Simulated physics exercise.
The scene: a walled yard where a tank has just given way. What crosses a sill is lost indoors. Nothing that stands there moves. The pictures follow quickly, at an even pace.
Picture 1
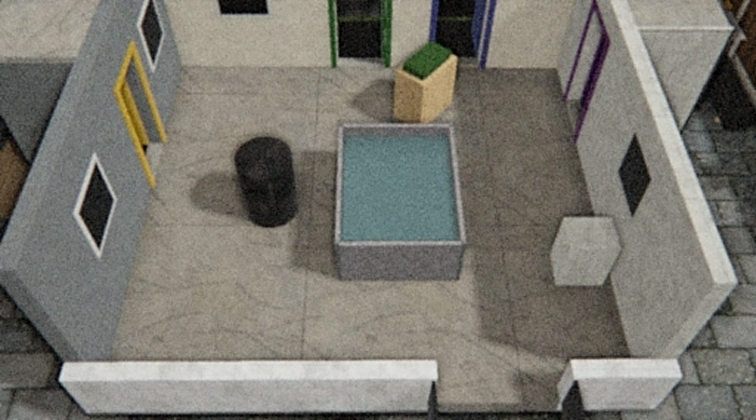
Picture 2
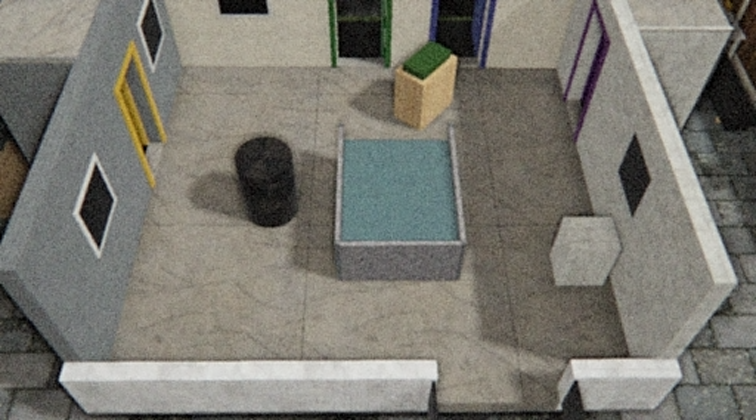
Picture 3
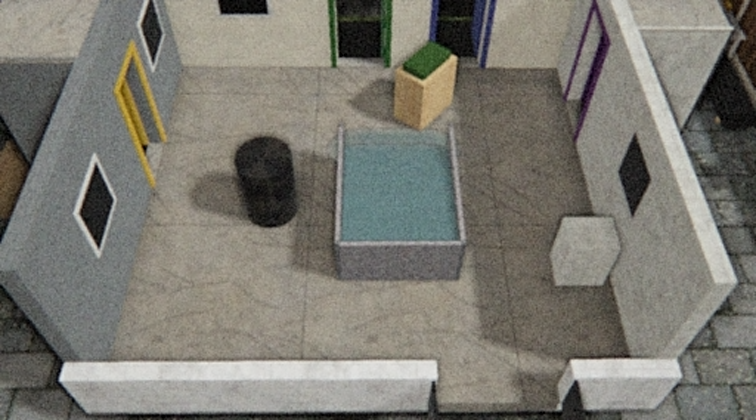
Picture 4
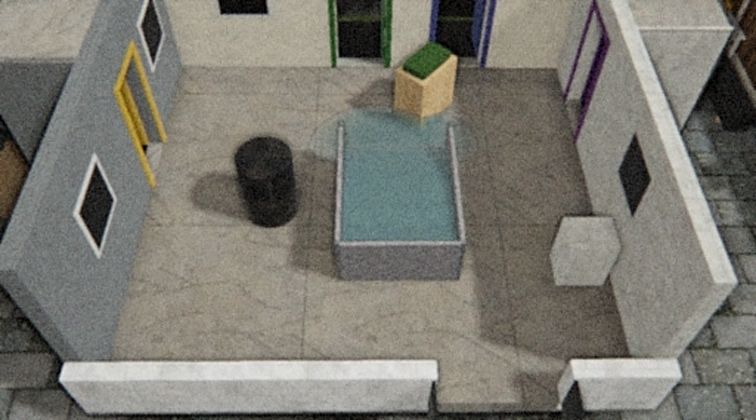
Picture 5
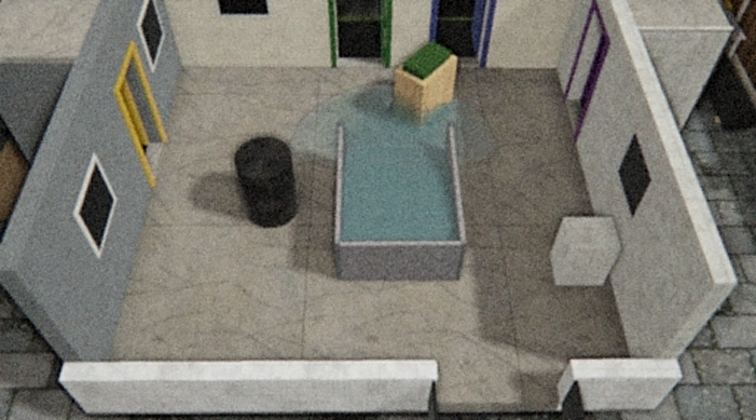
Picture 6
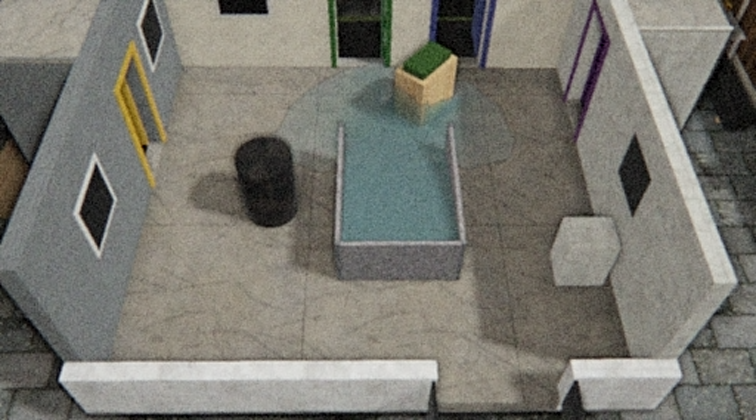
Water poured out of the open far side of a rectangular tank in a walled yard, spreading in a widening pool across the floor and around the base of a tan, green-topped box.
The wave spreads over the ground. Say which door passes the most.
The green door.
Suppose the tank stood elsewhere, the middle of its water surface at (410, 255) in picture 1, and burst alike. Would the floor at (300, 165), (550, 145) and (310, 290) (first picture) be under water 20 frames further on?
As listed: Wet, wet, dry.
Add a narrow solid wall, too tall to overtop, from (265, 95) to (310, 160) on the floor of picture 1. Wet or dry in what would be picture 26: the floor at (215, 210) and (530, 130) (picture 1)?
One after the other: Covered, awash.
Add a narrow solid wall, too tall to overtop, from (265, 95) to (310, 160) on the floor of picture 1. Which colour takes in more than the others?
I say the door marked green.
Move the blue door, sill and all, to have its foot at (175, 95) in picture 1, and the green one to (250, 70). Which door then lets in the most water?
The one in blue.
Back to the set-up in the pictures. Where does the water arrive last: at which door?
That is the yellow door.
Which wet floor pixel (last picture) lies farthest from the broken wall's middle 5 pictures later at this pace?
Close to (550, 73).
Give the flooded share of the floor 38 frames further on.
I make it 80 per cent.
A moment on, water covers 25 % of the floor; blue door a trickle in, purple door not reached, yellow door not reached, green door a lot in.
Next, water covers 30 % of the floor; blue door a trickle in, purple door some in, yellow door not reached, green door a lot in.
Then, water covers 45 % of the floor; blue door some in, purple door a lot in, yellow door wet at the sill, nothing in, green door a lot in.
Later, water covers 80 % of the floor; blue door some in, purple door a lot in, yellow door some in, green door a lot in.
In the end, water covers 95 % of the floor; blue door some in, purple door a lot in, yellow door some in, green door a lot in; the green door has let in the most.
